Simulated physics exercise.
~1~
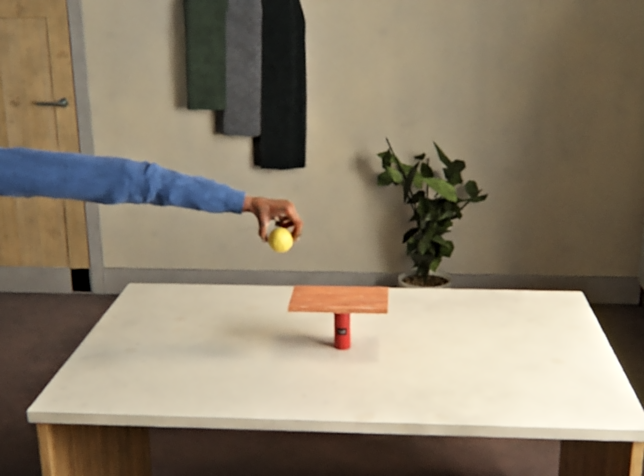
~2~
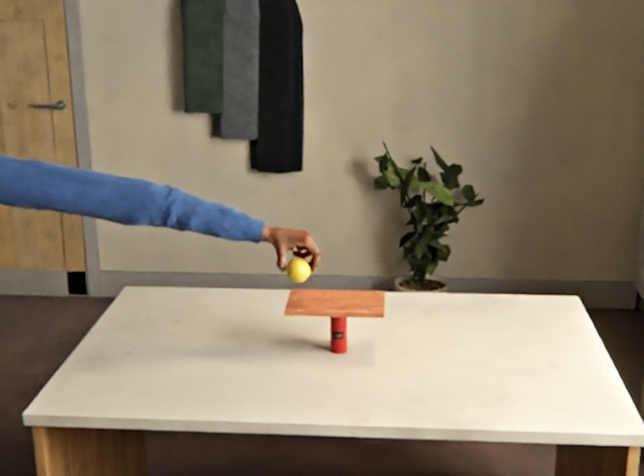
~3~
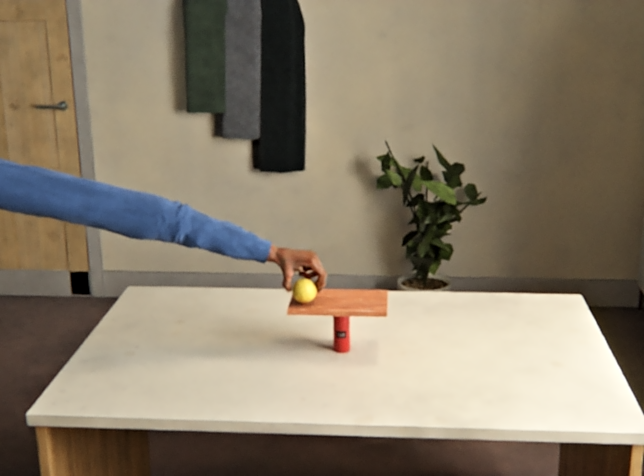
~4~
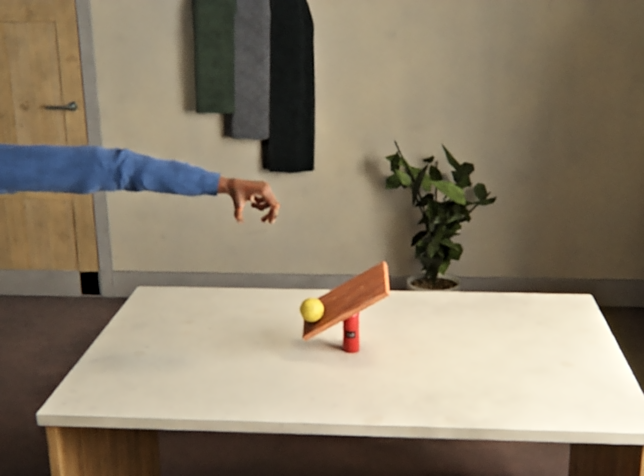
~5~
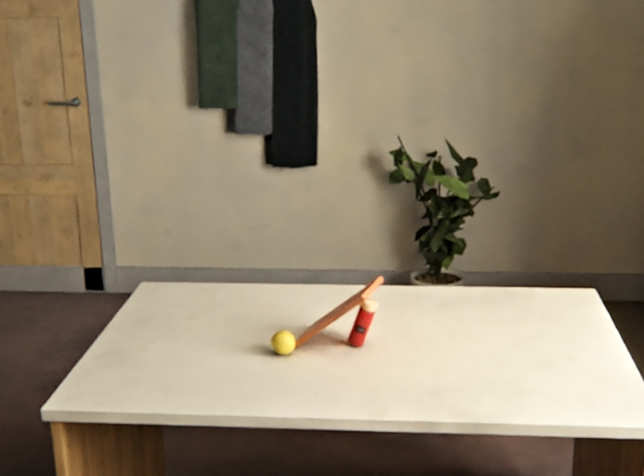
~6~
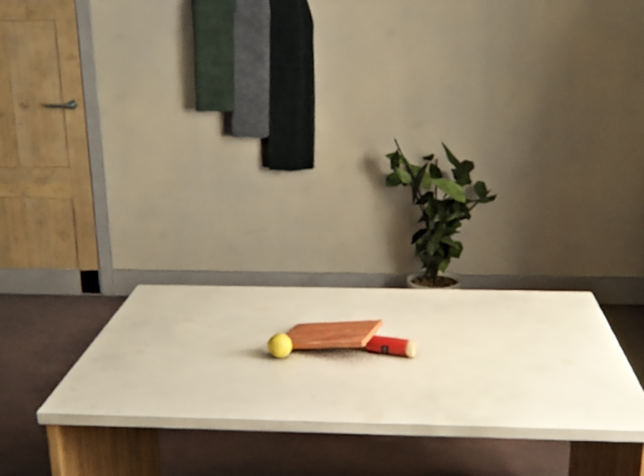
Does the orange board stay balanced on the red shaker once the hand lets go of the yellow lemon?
No, the board tips down to the left and the lemon rolls off onto the table. The red shaker then topples to the right, and the board ends up fallen beside it.
